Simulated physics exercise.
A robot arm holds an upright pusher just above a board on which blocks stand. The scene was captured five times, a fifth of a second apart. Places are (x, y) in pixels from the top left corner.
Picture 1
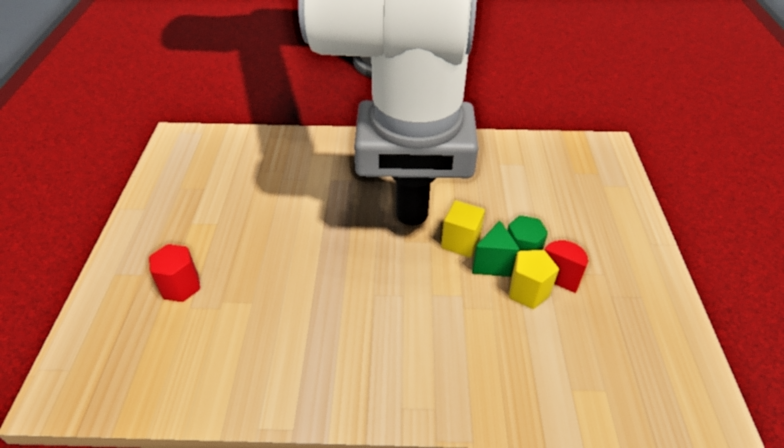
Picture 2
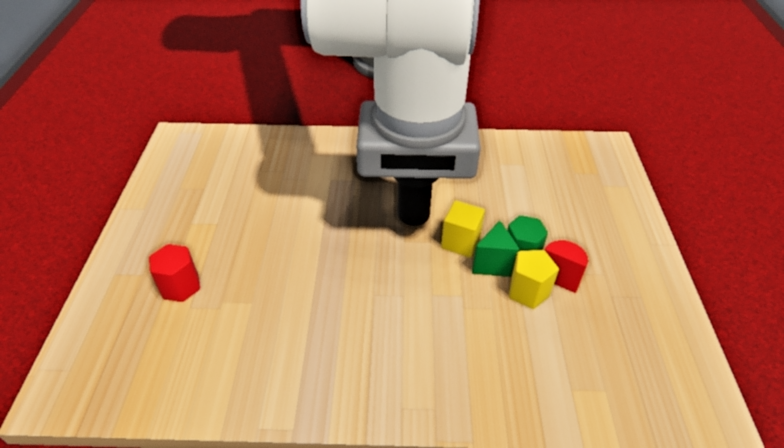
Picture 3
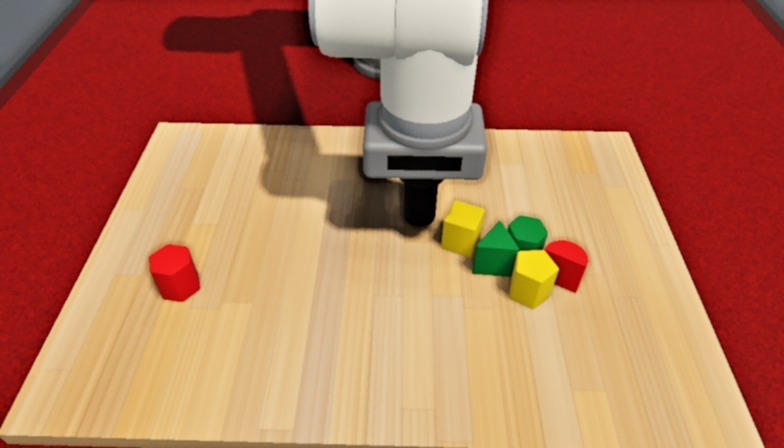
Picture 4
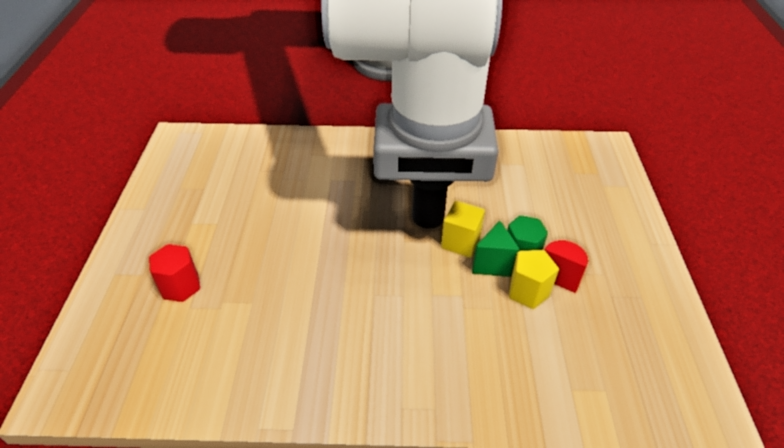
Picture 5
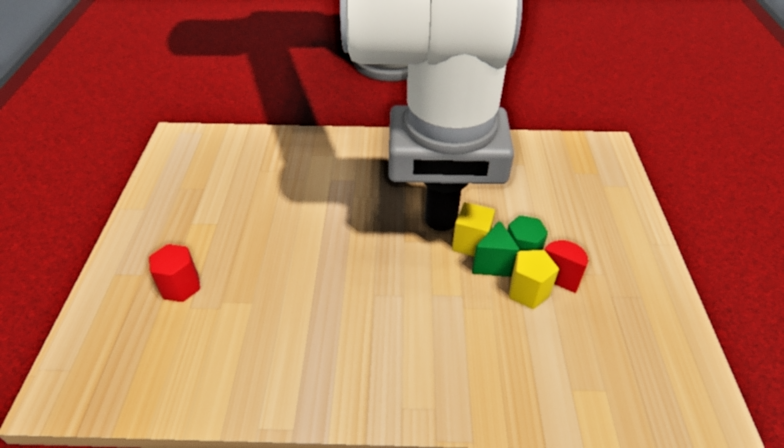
A robot arm with a dark pusher moves slightly right above a wooden board and nudges the yellow square block a little to the right, toward the nearby green, yellow and red blocks, while the red block at left stays still.
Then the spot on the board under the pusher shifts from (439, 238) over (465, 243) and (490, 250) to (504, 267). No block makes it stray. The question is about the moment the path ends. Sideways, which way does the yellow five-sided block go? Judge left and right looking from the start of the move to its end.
Seen from start to end, it moves right.
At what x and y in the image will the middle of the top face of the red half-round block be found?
Somewhere near (600, 258).
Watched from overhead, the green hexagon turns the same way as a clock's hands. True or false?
Answer: False.
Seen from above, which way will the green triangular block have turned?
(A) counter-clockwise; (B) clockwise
The correct letter is B.
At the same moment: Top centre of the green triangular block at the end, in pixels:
At the end it should sit near (562, 258).
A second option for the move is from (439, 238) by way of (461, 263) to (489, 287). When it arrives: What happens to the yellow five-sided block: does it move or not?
The block in question is displaced by the end.
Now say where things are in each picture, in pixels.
Tip of the pusher (412, 216), middles of tops, yellow square block (465, 214), green triangular block (499, 238), green hexagon (528, 228), yellow five-sided block (536, 264), red half-round block (569, 250), in the first picture.
Pusher (414, 216), nothing pushed, in the second picture.
Pusher (419, 217), nothing pushed, in the third picture.
Pusher (428, 219), nothing pushed, in the fourth picture.
Pusher (441, 221), yellow square block (476, 215), green triangular block (499, 238), green hexagon (528, 228), yellow five-sided block (536, 264), red half-round block (569, 250), in the fifth picture.
The first path, step by step. Halfway along, pusher (481, 228); yellow square block (518, 225); green triangular block (537, 250); green hexagon (556, 228), turned 15° anticlockwise; yellow five-sided block (548, 276); red half-round block (576, 253).
At the end, pusher (508, 250); yellow square block (545, 237), turned 35° anticlockwise; green triangular block (562, 258), turned 40° clockwise; green hexagon (578, 229), turned 30° anticlockwise; yellow five-sided block (552, 284), turned 40° clockwise; red half-round block (600, 258), turned 20° anticlockwise.
